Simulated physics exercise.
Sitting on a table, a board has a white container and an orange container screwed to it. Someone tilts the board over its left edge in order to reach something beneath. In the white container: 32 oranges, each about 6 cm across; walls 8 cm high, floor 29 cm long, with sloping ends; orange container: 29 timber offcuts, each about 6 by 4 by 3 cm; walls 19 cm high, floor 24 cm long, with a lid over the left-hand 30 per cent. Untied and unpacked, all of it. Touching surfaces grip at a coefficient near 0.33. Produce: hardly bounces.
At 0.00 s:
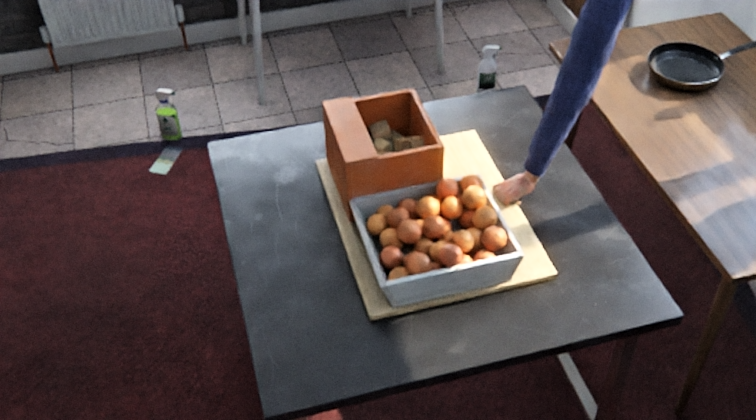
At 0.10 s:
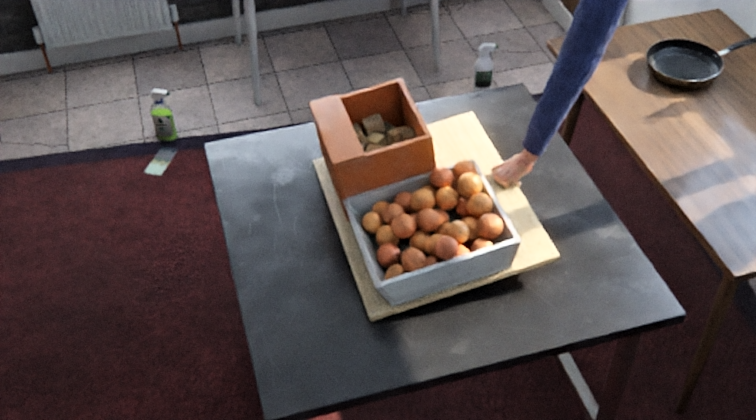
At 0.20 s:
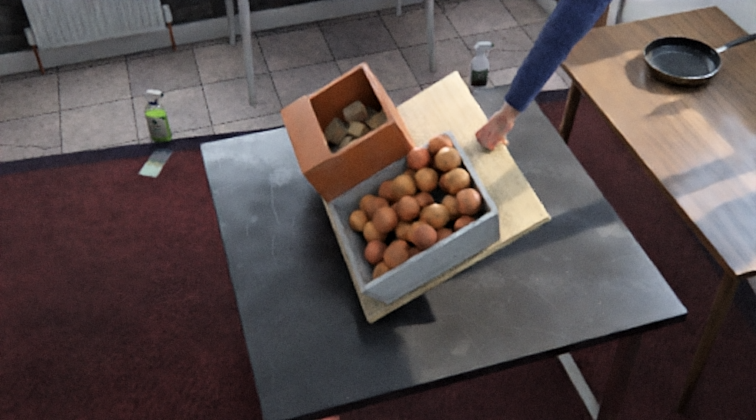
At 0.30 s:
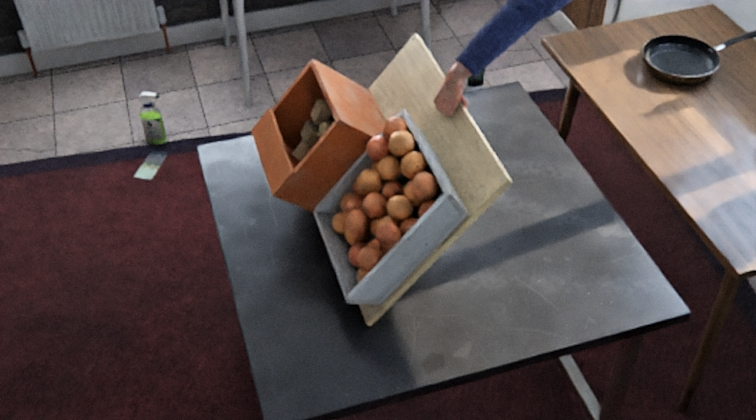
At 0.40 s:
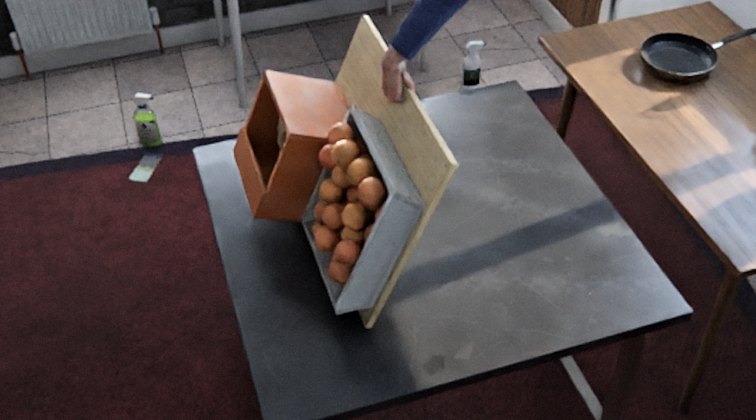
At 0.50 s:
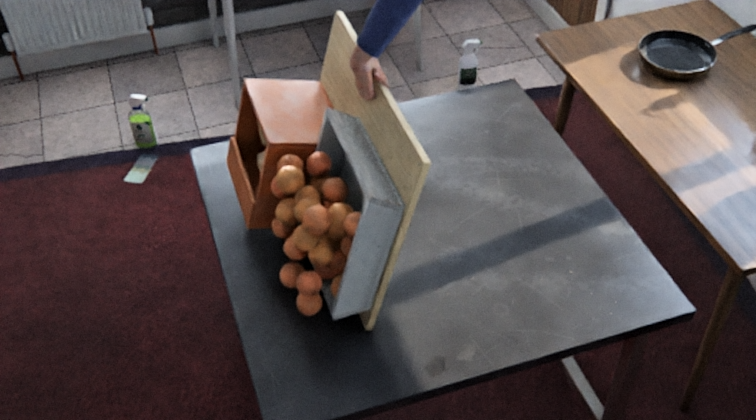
In a room with pale floor tiles and dark red carpet, seen from above at an angle, a dark table stands beside a wooden one holding a frying pan. On its pale board sit a grey-white container of oranges and, behind it, an orange container of small blocks. As the camera shifts slightly, a blue-sleeved arm raises the board's right side, tilting everything steeply leftward, and oranges tumble out.
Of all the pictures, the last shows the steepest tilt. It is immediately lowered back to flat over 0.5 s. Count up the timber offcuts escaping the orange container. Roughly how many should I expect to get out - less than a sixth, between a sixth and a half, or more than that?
Expect less than a sixth of them.
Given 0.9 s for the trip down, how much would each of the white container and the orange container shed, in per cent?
Then the white container sheds 80 %, while the orange container sheds 10 %.
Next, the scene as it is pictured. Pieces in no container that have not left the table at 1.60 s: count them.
Near 12, give or take.
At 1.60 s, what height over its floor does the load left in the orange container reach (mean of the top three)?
It stands close to 12 cm high.
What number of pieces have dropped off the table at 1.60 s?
About 20.
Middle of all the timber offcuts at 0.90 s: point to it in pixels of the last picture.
Their middle is at about (340, 167).
After 0.68 s, tilt 52°; 21 of 32 out of the white container and 0 of 29 out of the orange container.
After 0.90 s, tilt 8°; 28 of 32 out of the white container and 2 of 29 out of the orange container.
After 1.20 s, tilt 0°; 28 of 32 out of the white container and 2 of 29 out of the orange container.
Outcome (at 1.60 s), 28 of 32 out of the white container and 2 of 29 out of the orange container. Asked share, 2 of 29, 7 per cent.
